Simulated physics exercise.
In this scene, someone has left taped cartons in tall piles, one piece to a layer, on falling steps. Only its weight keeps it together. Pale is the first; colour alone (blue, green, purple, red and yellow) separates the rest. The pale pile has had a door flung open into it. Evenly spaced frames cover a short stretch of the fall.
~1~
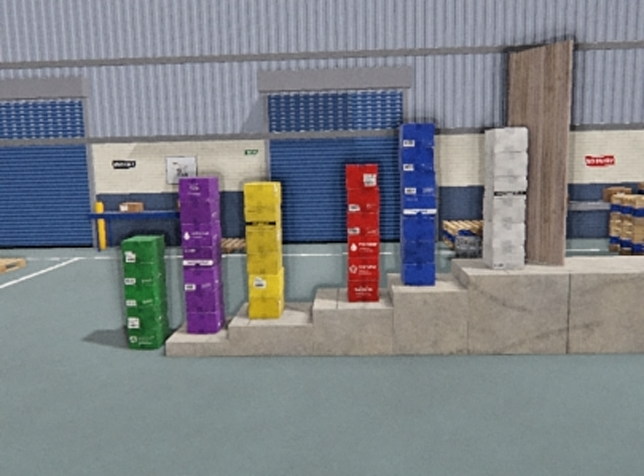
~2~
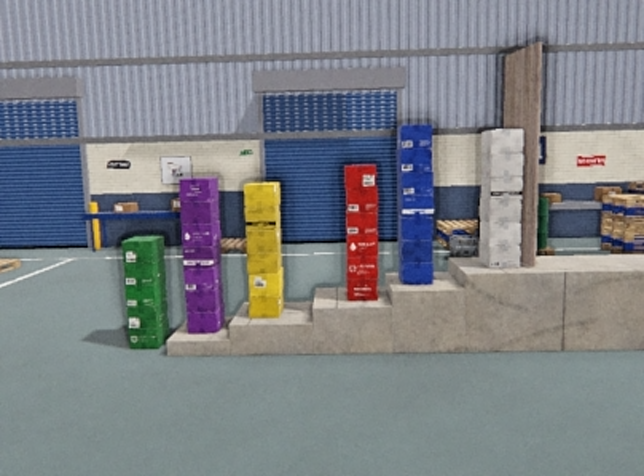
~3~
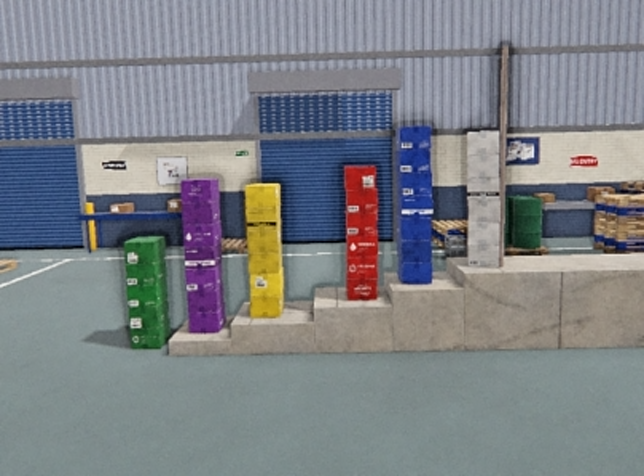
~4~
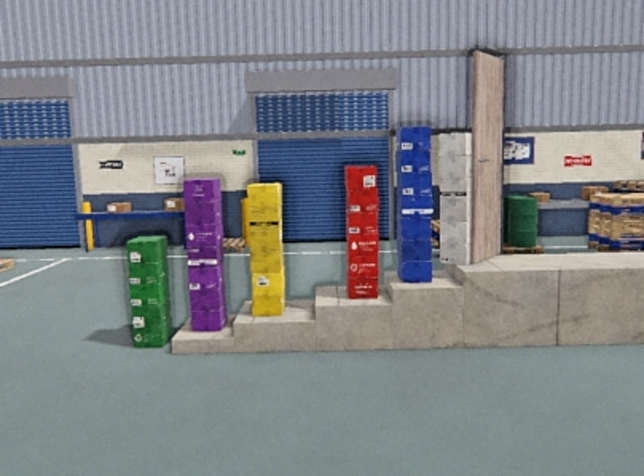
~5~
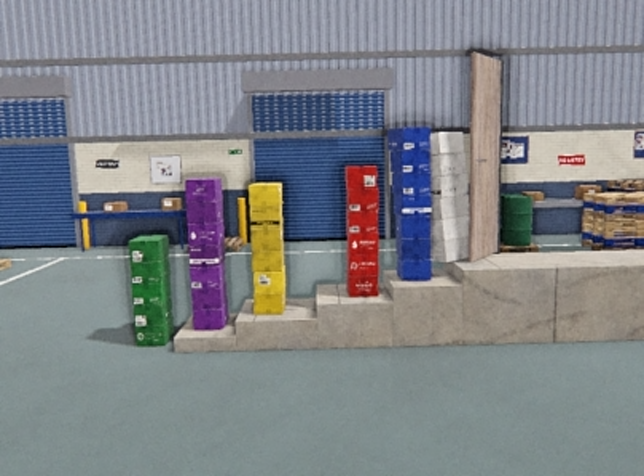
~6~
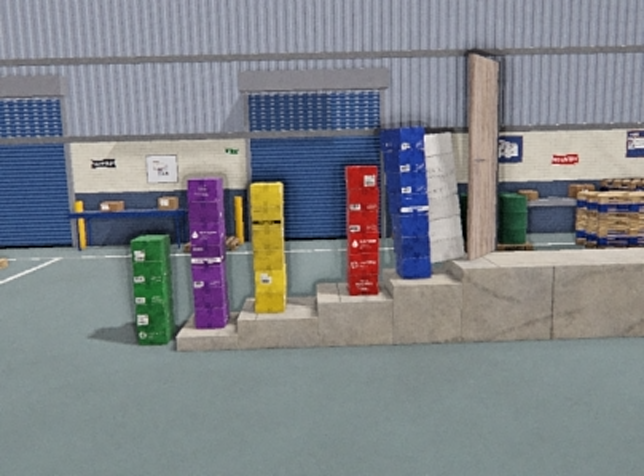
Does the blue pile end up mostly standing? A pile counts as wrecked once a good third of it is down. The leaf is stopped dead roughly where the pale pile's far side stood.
No, it goes down.
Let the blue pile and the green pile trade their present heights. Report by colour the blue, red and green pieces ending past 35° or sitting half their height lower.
Blue 5, red 6, green 6.
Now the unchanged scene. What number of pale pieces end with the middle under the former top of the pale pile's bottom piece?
Counting them up gives 2.
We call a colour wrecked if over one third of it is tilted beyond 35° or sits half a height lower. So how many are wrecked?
It adds up to 5.
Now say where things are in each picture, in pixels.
In the first picture (pixels give the middle of a visible side; the camera moves round a little), door edge (570, 87) swinging in; top blue carton (419, 135); top red carton (362, 177); none of the others has stirred.
The second picture shows door edge (539, 89) swinging in; top blue carton (417, 136).
The third picture shows door edge (505, 92) past square; top blue carton (416, 138).
The fourth picture shows door edge (475, 96) past square; top blue carton (416, 138).
The fifth picture shows door edge (473, 96) past square, top of the pale pile leaning a little; top blue carton (417, 139) a little from its place; movement in 4 of them.
The sixth picture shows door edge (471, 97) past square, top of the pale pile leaning a little; top blue carton (413, 138) half its height from its place; top yellow carton (265, 196); movement in 5 of them.
Shortly afterwards, 1 of the pale pile down; 1 of the 7 blue cartons down (1 of 31 in all colours); top blue carton tilted clearly, half its height lower; top red carton tilted clearly.
Next, 6 of the pale pile down; 7 of the 7 blue cartons down (13 of 31 in all colours); top blue carton tilted steeply, some three heights lower; top purple carton tilted a little.
Some moments later, 6 of the pale pile down; 7 of the 7 blue cartons down (29 of 31 in all colours); top blue carton on its side; top purple carton on its side.
In the end, 6 of the pale pile down; 7 of the 7 blue cartons down (30 of 31 in all colours); top blue carton on its side; top purple carton on its side. From the last view, middles, top blue carton near (314, 239).
